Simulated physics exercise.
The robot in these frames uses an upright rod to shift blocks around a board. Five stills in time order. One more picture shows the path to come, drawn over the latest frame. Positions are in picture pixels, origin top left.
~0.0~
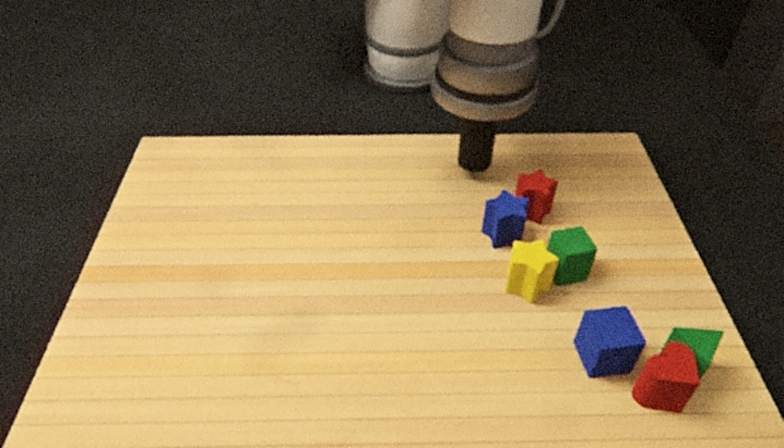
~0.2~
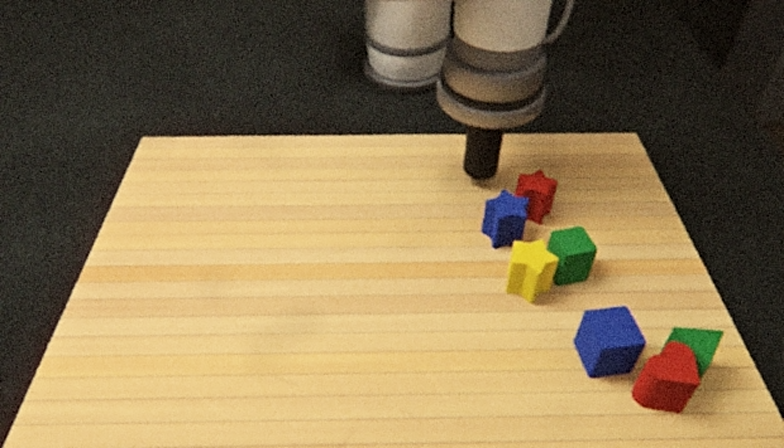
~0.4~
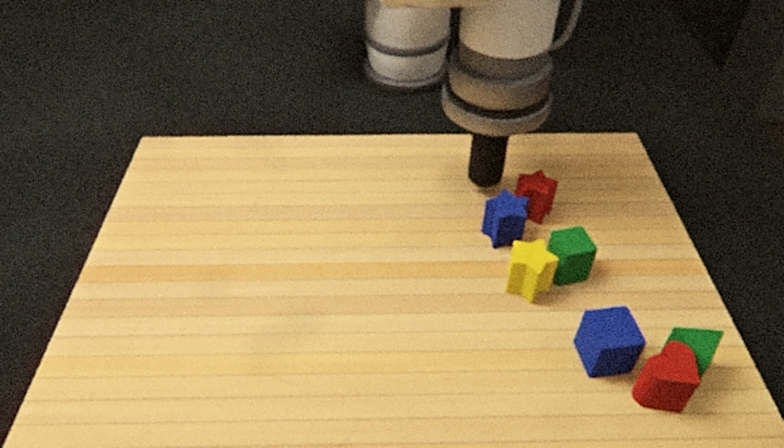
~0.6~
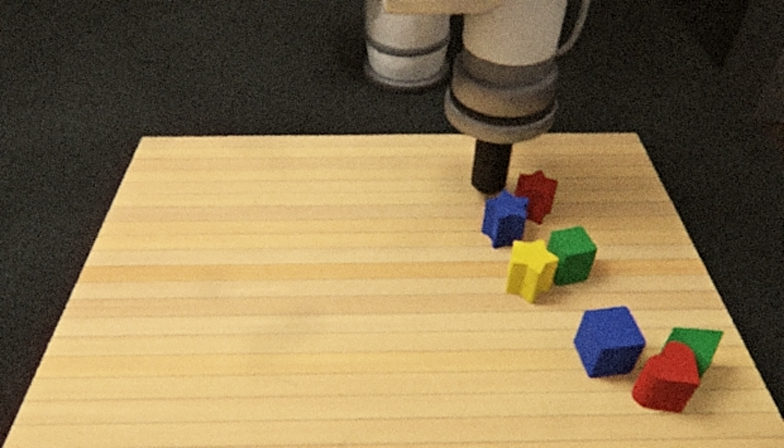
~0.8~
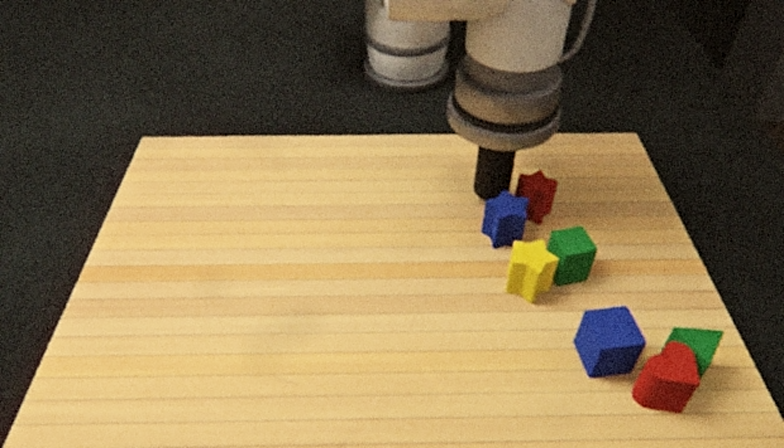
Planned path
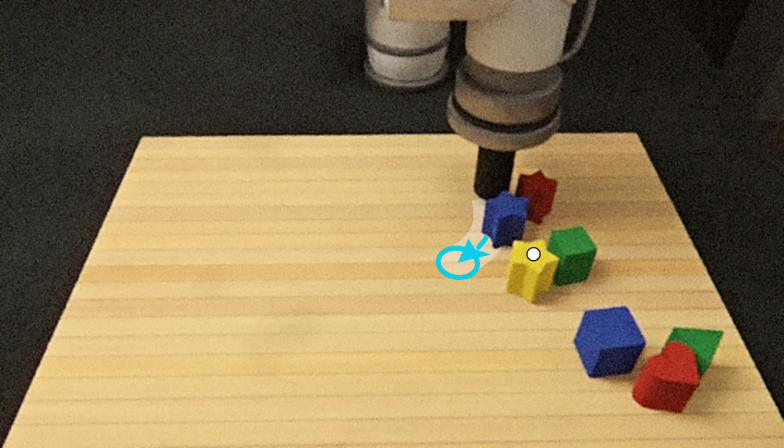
On a light wooden board scattered with colorful blocks, a robot arm moved its dark upright rod a short way down and slightly right, close to the blue star, while all the blocks stayed still.
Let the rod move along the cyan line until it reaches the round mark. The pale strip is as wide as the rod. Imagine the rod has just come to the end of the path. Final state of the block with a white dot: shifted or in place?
That block moves.
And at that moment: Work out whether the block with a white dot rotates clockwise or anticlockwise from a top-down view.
Verdict: Counterclockwise.
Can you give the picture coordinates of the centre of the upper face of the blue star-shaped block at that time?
Around (502, 249).
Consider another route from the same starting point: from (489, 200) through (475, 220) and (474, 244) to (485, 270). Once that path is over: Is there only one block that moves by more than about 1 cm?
My answer is yes.
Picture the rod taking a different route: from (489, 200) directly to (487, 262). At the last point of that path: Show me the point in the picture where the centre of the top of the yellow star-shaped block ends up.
My estimate: (556, 281).
The line goes from (489, 200) via (492, 223) and (481, 245), ending at (458, 262); the dot is on the yellow star-shaped block.
What follows on the original path. One third of the way, rod (493, 212); blue star-shaped block (514, 220).
Two thirds of the way, rod (482, 234); blue star-shaped block (512, 241), turned 30° anticlockwise; yellow star-shaped block (542, 265), turned 30° anticlockwise.
At the end, rod (459, 252); blue star-shaped block (502, 249), turned 60° anticlockwise; yellow star-shaped block (545, 267), turned 40° anticlockwise; red star-shaped block unmoved.
